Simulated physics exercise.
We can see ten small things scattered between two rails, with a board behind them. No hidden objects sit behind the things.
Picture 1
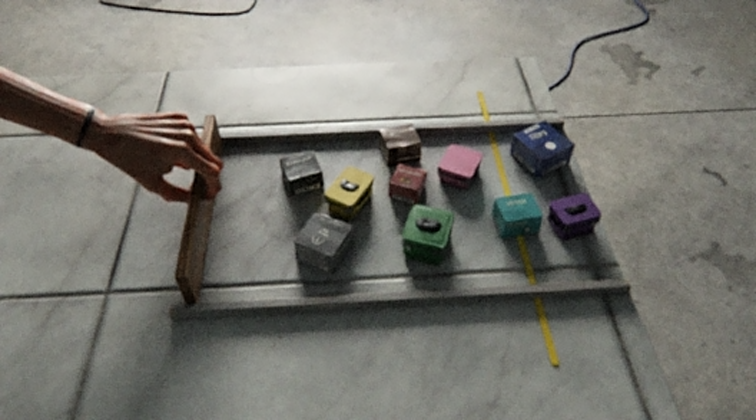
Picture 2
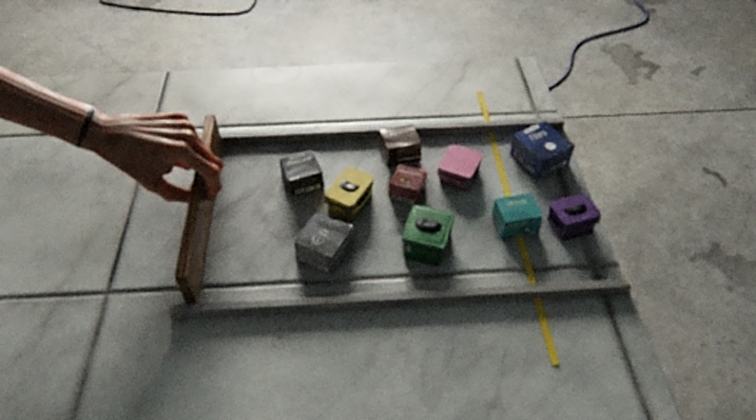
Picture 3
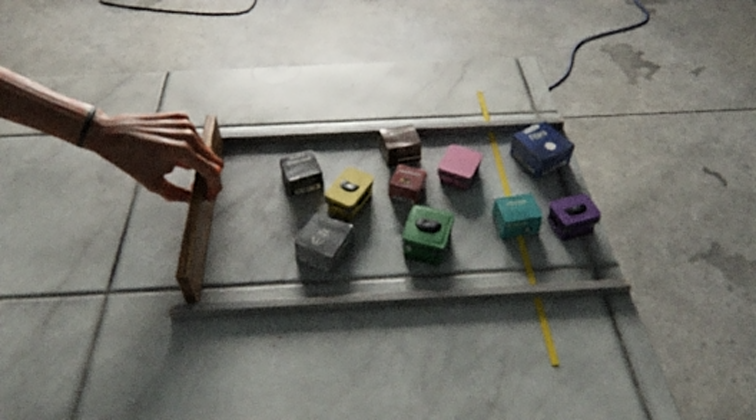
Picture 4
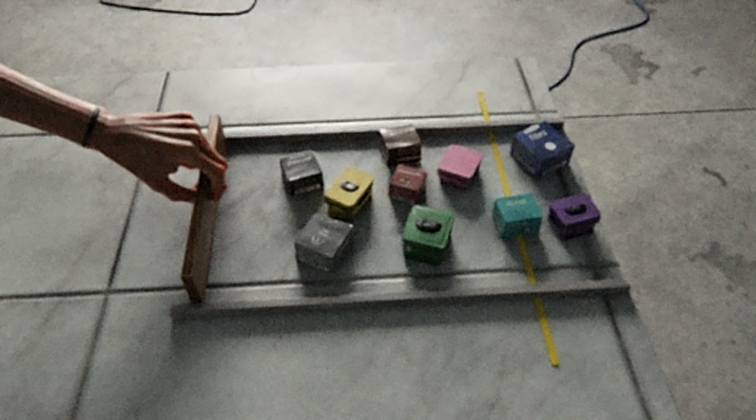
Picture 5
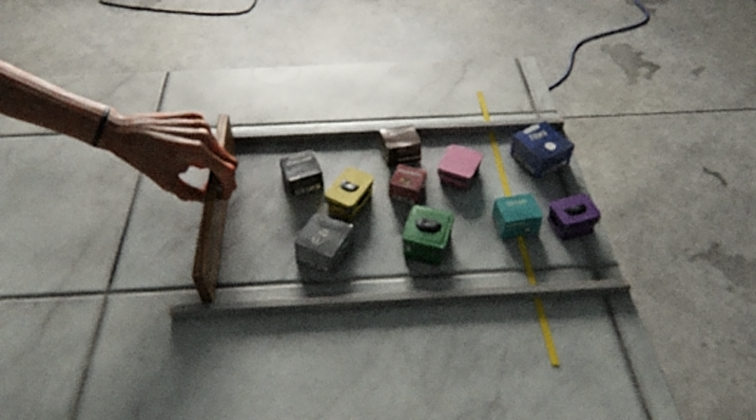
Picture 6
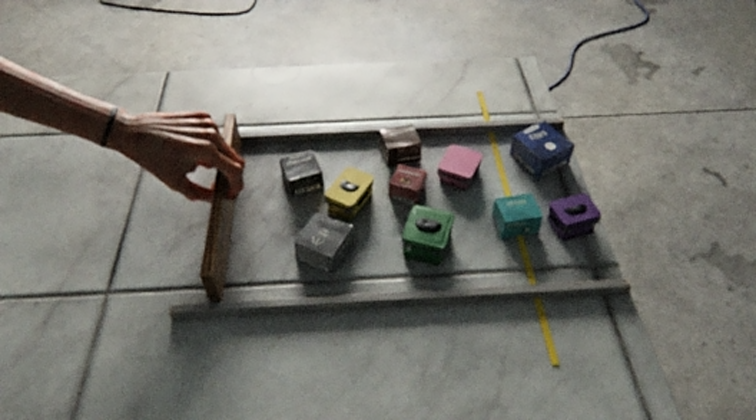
To begin with, a hand holds a wooden board upright at the left end of two rails, with ten small coloured boxes scattered between them and a yellow tape line toward the right. The hand then slides the board slightly rightward, without touching the boxes, which stay still.
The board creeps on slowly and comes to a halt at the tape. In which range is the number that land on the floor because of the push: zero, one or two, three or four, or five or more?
Once it stops, the band for pieces knocked off is three to four, pretty clearly.
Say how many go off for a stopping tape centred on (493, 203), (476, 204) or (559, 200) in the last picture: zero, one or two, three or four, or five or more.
Taking the three places in turn, it would be just one or two; just one or two; 5 or more.
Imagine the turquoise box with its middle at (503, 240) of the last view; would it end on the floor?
From that start, the object then does not stay.
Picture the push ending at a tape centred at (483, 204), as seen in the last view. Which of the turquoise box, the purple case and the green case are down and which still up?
First the turquoise box, which stays on top, then the purple case, which leaves the top, and the green case, which stays on top.
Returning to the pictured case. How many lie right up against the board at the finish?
Contact count: 4.
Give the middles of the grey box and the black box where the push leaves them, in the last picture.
Answer: First (542, 226), after that (521, 167).
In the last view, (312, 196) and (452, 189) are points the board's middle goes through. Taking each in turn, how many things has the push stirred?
The count reaches 3 first and 10 second.
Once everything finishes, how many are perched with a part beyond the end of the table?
I'd put it at 0.
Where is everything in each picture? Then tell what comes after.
Purple case (572, 217); blue box (541, 149); turquoise box (517, 215); board (202, 202); tape (510, 202), in the first picture.
Blue box (541, 149); pink case (460, 168), in the second picture.
Turquoise box (517, 216); red box (408, 185), in the third picture.
Purple case (572, 217); black box (302, 173), in the fourth picture.
Blue box (541, 149); grey box (324, 243), in the fifth picture.
Purple case (572, 217); blue box (541, 149); turquoise box (517, 216); board (224, 201); tape (510, 202), in the sixth picture.
Soon after, none off yet; purple case at rest near (572, 217); blue box at rest near (541, 149); turquoise box at rest near (517, 216).
By the end, the number that fall off is three or four; fallen, turquoise box, blue box and purple case.
